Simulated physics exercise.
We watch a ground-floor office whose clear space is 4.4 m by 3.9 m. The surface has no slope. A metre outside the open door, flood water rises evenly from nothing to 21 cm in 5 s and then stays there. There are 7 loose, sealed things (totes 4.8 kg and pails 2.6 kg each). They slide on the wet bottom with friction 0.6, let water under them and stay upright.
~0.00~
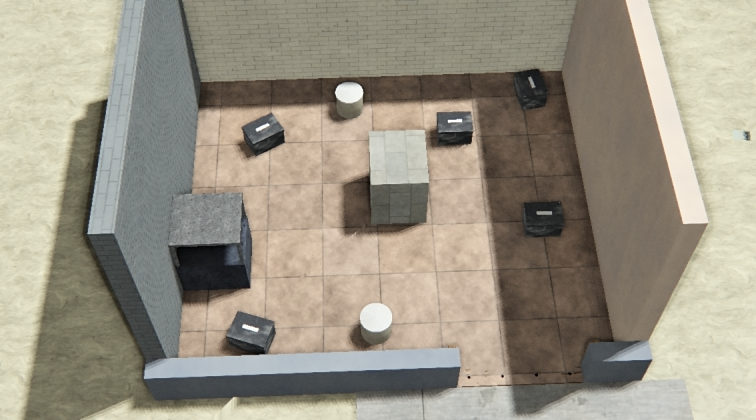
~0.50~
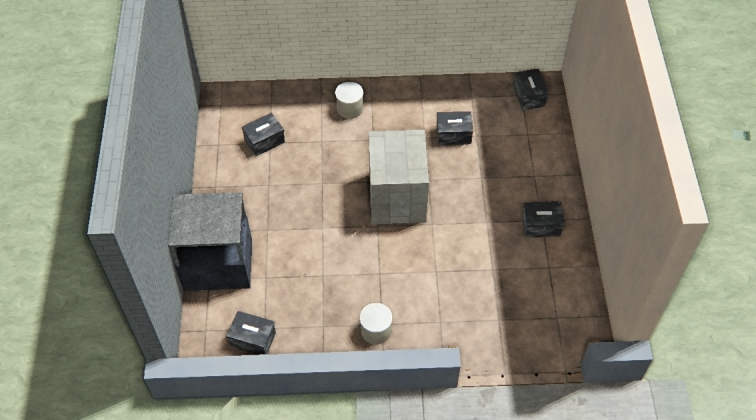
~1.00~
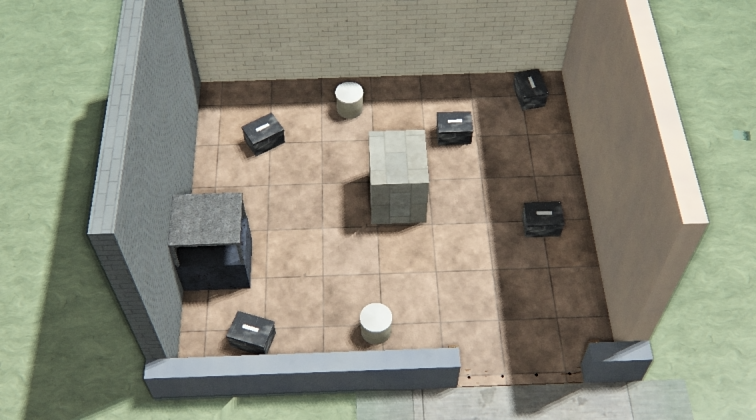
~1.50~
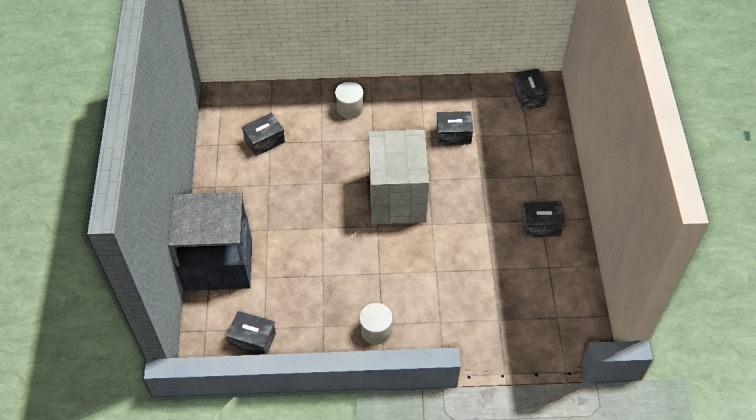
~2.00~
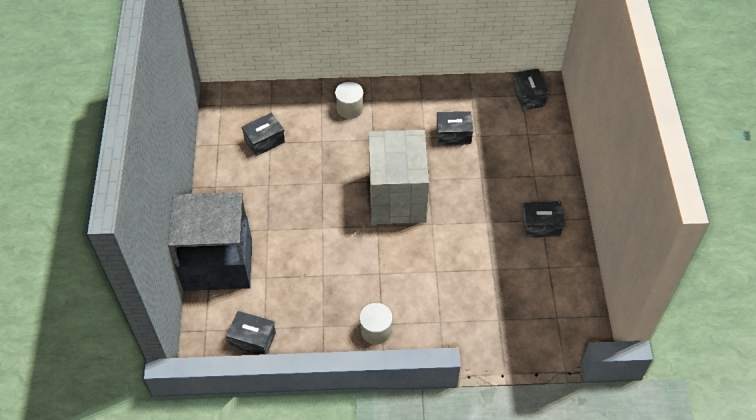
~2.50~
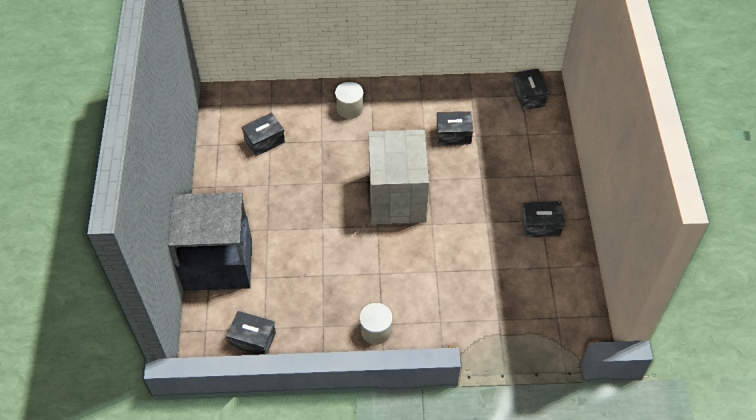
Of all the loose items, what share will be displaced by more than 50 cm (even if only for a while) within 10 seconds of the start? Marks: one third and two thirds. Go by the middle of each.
It is one to two thirds.
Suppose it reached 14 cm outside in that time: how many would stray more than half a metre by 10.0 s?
In that case 2 of them.
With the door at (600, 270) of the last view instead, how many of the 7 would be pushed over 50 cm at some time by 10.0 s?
In that case 4 of them.
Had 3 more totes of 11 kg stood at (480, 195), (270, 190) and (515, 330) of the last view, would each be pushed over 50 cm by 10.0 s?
In that order: Past it, under, more.
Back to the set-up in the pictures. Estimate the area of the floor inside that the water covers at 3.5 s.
Roughly 2.0 m2.
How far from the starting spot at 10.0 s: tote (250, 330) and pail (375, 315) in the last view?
In that order: 0 cm, 0 cm.
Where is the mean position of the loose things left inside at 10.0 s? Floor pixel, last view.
Near (312, 196).
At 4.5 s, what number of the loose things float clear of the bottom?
0 of them.
After 3.5 s 0 of 7 are over 50 cm from their spots; 0 afloat.
After 4.5 s 0 of 7 are over 50 cm from their spots; 0 afloat.
After 7.0 s 2 of 7 are over 50 cm from their spots; 3 afloat.
After 10.0 s 4 of 7 are over 50 cm from their spots, and 4 have been at some point; 4 afloat.
